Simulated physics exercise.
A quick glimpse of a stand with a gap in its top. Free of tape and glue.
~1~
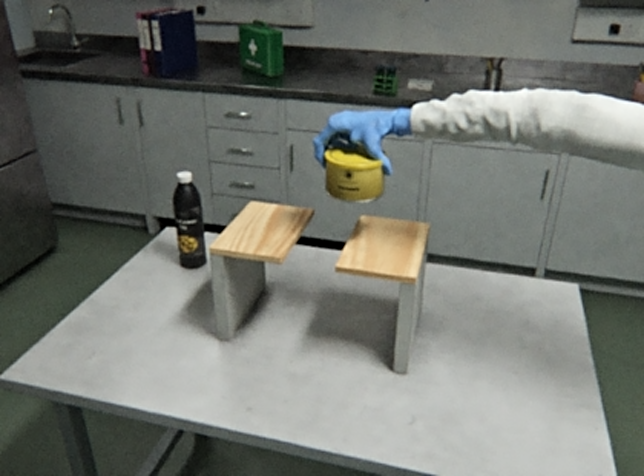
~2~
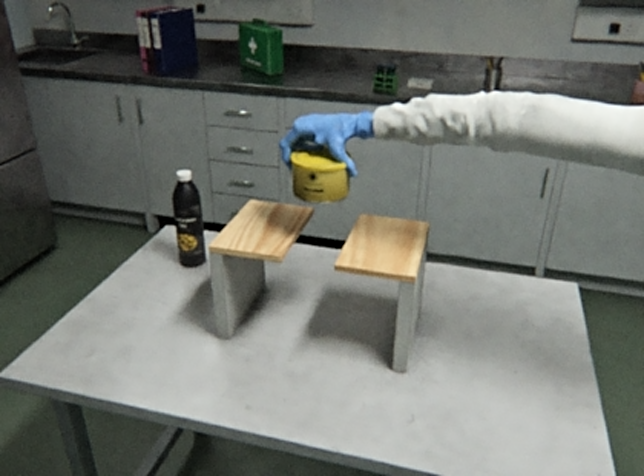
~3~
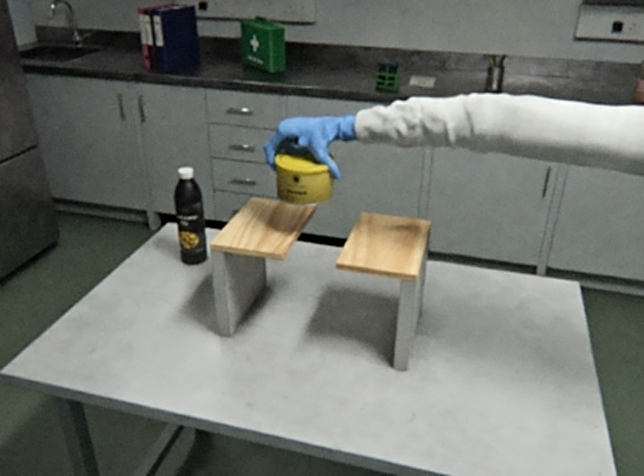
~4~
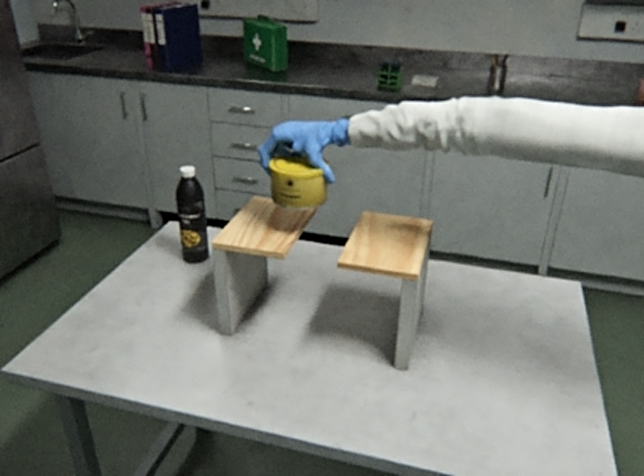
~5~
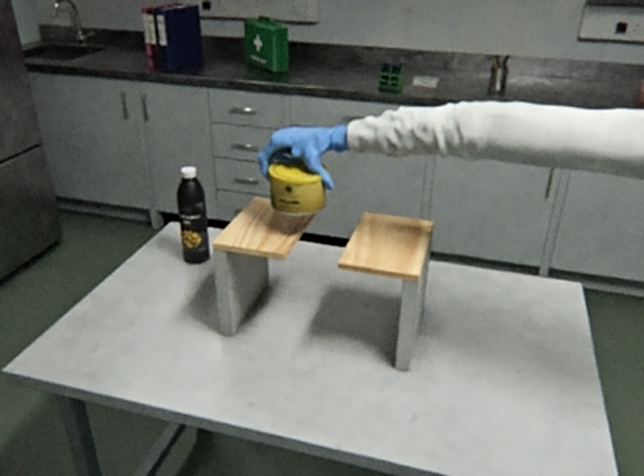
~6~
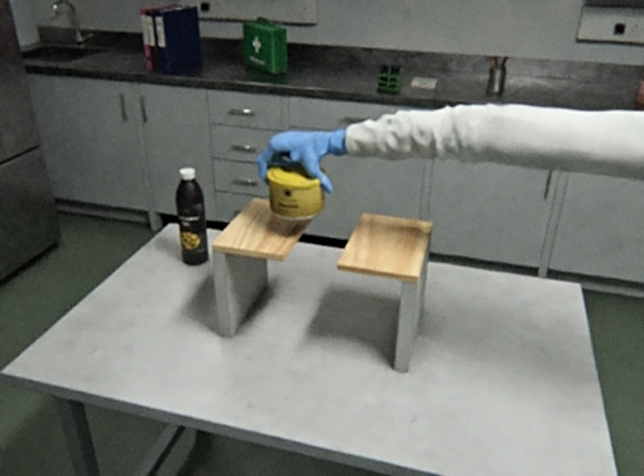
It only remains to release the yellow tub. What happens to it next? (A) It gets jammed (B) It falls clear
It gets jammed.
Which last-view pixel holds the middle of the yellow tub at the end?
End point in the final view: About (297, 212).
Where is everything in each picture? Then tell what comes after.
The first frame shows on its way; yellow tub (355, 173); black bottle (189, 220).
The second frame shows on its way; yellow tub (321, 175); black bottle (189, 219).
The third frame shows on its way; yellow tub (305, 177); black bottle (190, 216).
The fourth frame shows on its way; yellow tub (299, 181); black bottle (192, 215).
The fifth frame shows on its way; yellow tub (298, 186); black bottle (193, 215).
The sixth frame shows held still over the gap; yellow tub (297, 191); black bottle (192, 217).
Then, 0.32 s past the last view, yellow tub displaced a little near (297, 212).
Then, 0.66 s past the last view, yellow tub resting near (297, 212).
Finally, moved from the start, yellow tub; black bottle still in place. Final places as the last picture's camera would see them, yellow tub near (297, 212). The tub is caught.
